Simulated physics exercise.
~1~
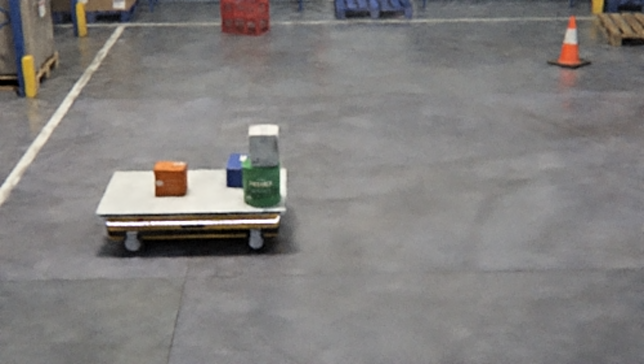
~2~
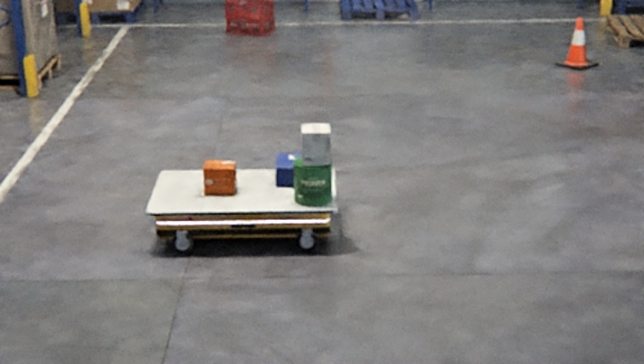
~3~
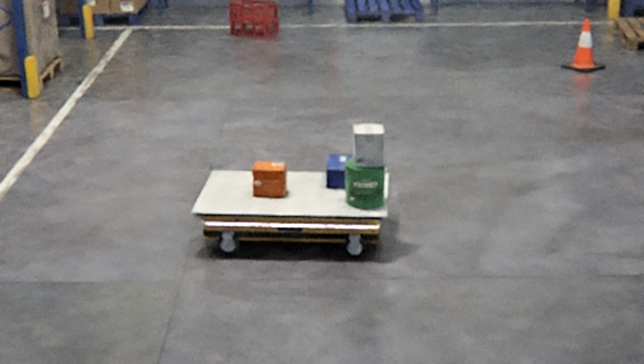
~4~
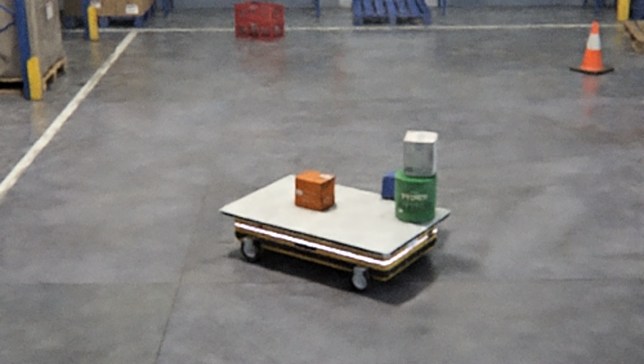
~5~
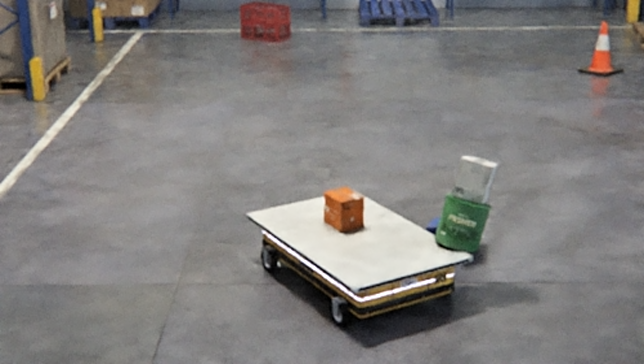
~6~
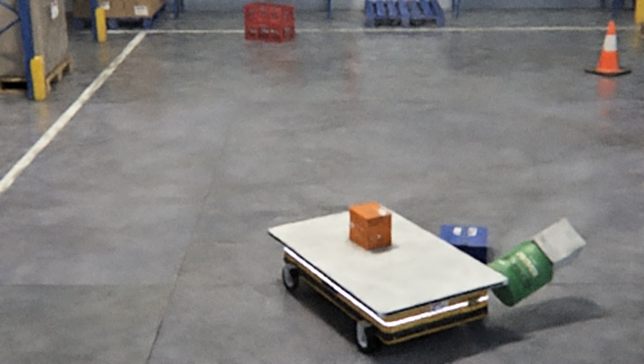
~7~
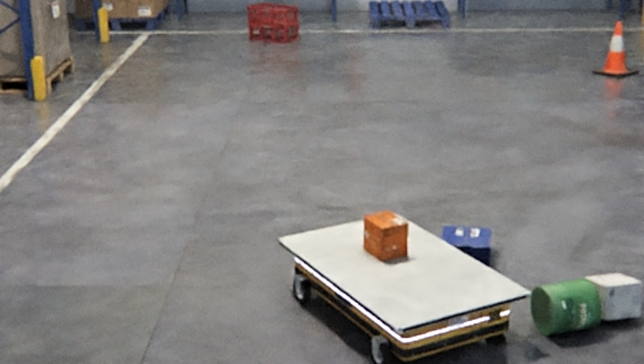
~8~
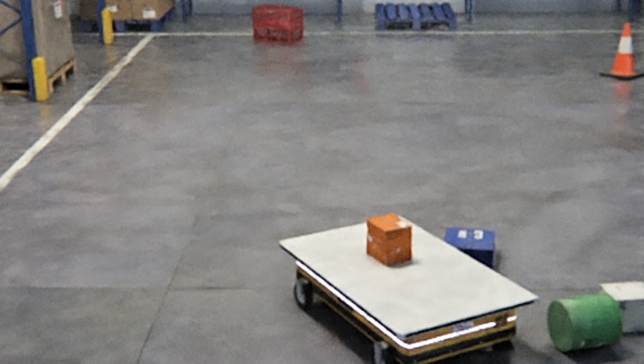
Flat cart rolling right and turning toward the viewer, shedding a blue parcel, green pail and white box, orange parcel staying aboard.
